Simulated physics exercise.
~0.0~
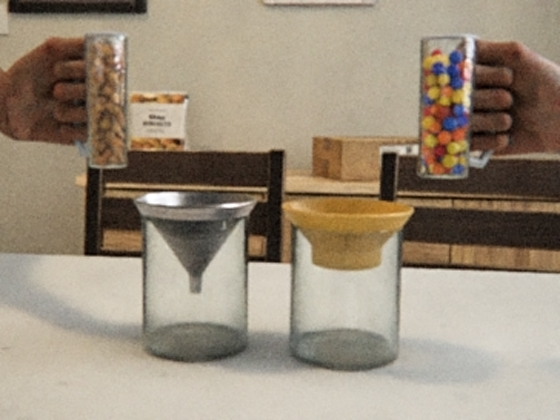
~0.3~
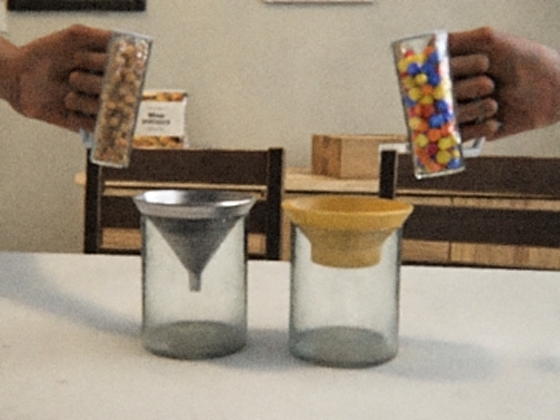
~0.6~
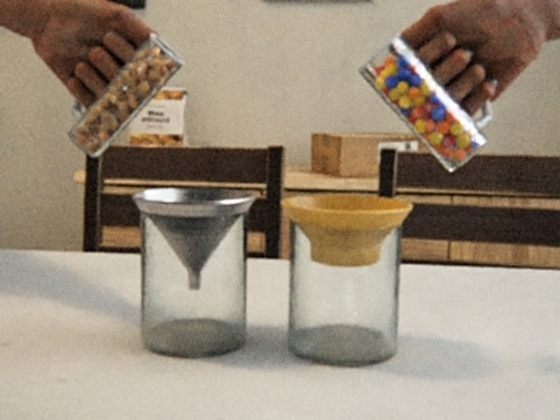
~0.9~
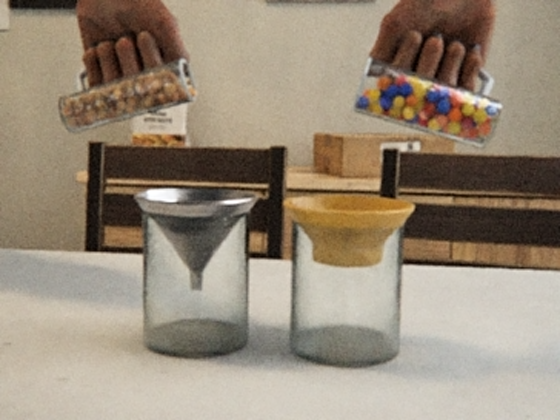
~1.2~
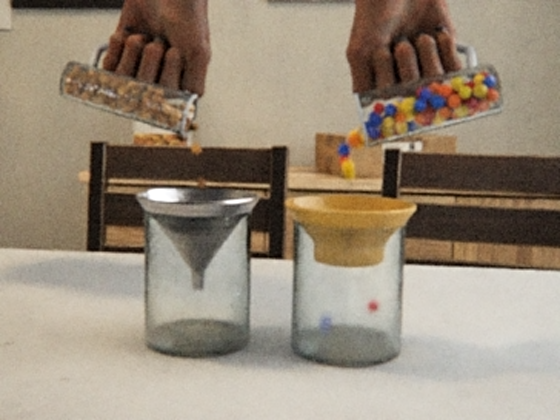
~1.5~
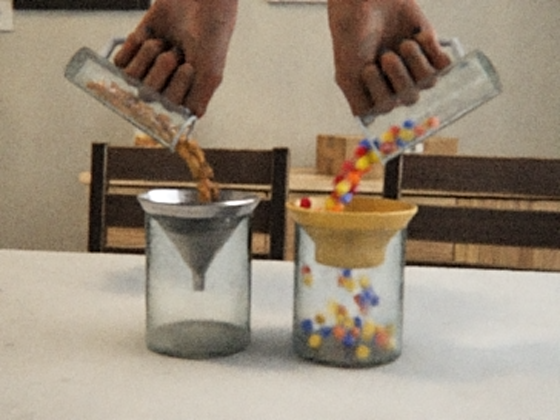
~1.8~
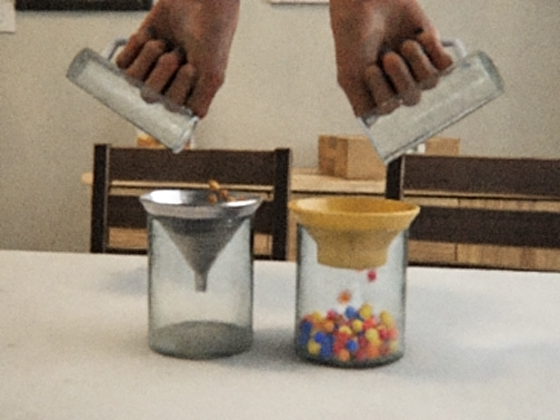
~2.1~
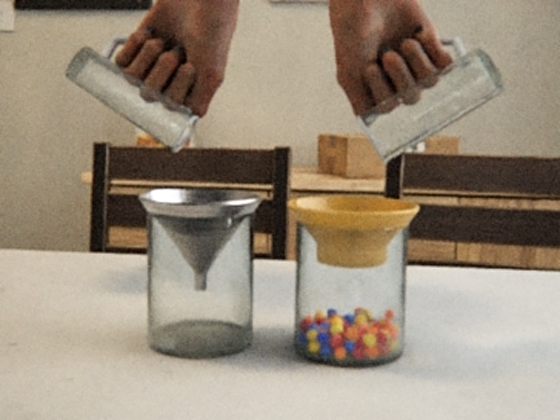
At the start, two hands hold up clear cups above two glass jars on a white table, the left cup full of tan, nut-like pieces and the right full of colourful balls. The hands tilt the cups inward until they lie on their sides, and the first pieces spill out. Tipped further, both cups pour into the funnels, and the balls drop through the yellow one into the right jar. The nut-like pieces slide into the grey metal funnel, but none come out below. Finally both cups are empty, the balls rest in the right jar, and the left jar stays empty, its funnel blocked.
